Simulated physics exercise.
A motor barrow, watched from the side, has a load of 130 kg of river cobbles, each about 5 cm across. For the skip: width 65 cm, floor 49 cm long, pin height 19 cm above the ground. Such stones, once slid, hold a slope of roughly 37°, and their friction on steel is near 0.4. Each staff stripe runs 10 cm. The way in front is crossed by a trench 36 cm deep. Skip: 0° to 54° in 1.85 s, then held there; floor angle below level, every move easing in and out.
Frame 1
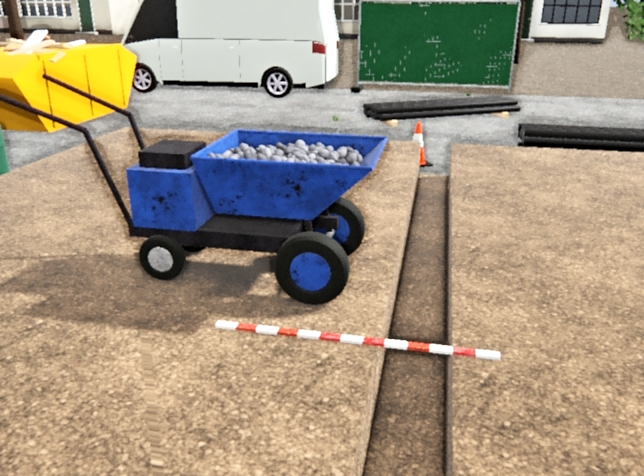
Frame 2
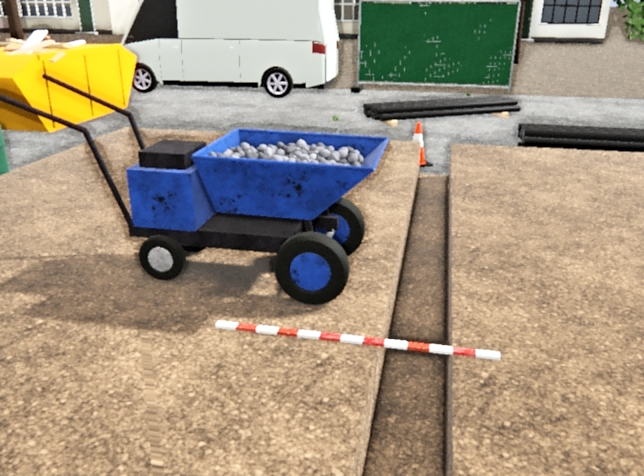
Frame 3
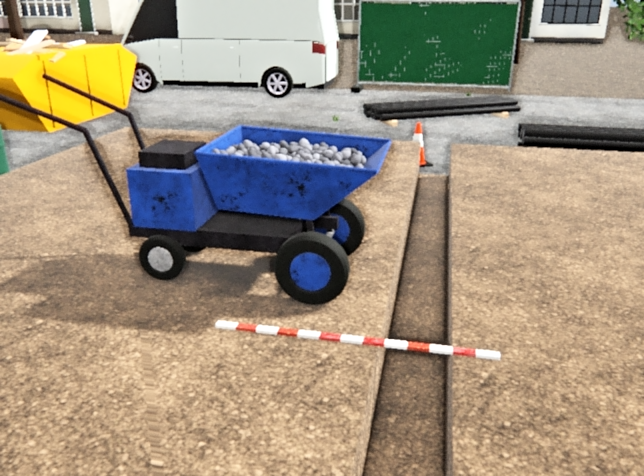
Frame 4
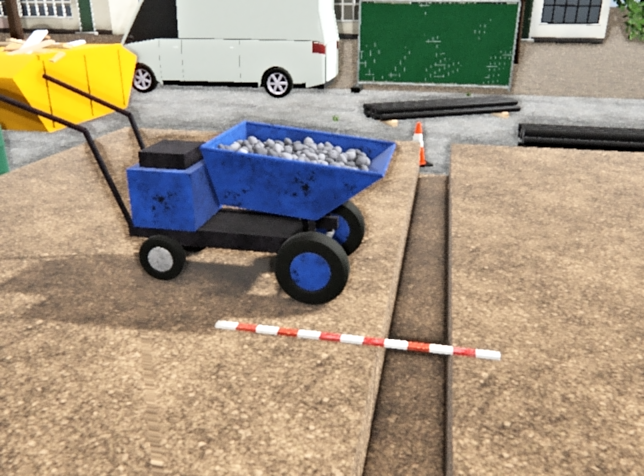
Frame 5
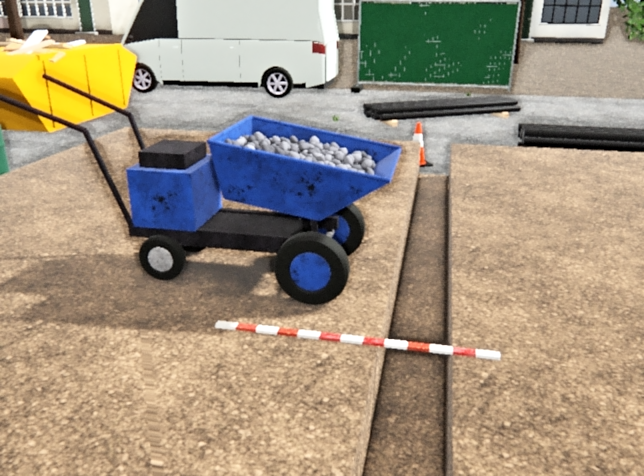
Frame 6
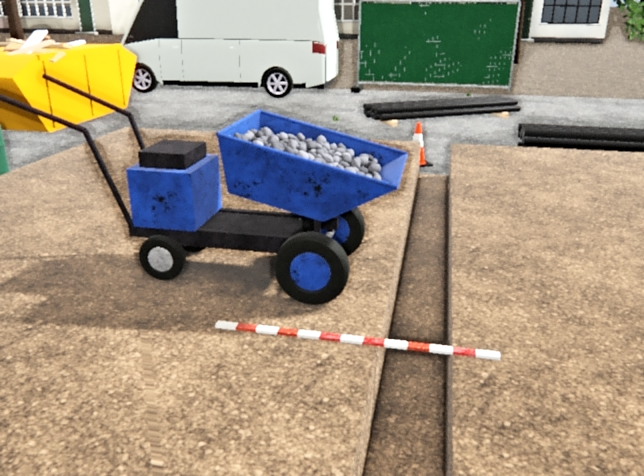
In the video, a small blue motor barrow loaded with grey cobbles stands beside a trench, a red-and-white staff lying across it, while its skip gradually tilts forward to the right, the rear end rising as the wheels stay still.
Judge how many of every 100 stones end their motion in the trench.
I would put it near 40 out of 100.
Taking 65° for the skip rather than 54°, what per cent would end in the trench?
It would be close to 45 percent.
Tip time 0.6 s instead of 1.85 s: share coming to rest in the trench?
Estimate: About 25 %.
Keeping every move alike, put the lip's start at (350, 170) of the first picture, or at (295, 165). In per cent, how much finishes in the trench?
First spot about 65, second spot about 65 per cent.
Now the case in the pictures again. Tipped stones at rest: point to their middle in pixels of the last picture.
The stones end up centred near (448, 288).
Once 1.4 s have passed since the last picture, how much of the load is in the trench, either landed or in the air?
By that moment, roughly 5 per cent of the load.
Then, 0.8 s after the last picture the floor is at 46°, 100 % in the skip; the foremost stones are at (424, 224).
Then, 1.4 s after the last picture the floor is at 54°, 83 % in the skip, 4 % in the trench, 13 % past the trench; the foremost stones are at (499, 306).
Then, 1.7 s after the last picture the floor is at 54°, 61 % in the skip, 8 % in the trench, 31 % past the trench; the foremost stones are at (546, 292).
Then, 3.7 s after the last picture the floor is at 54°, 22 % in the skip, 40 % in the trench, 38 % past the trench; the foremost stones are at (582, 297).
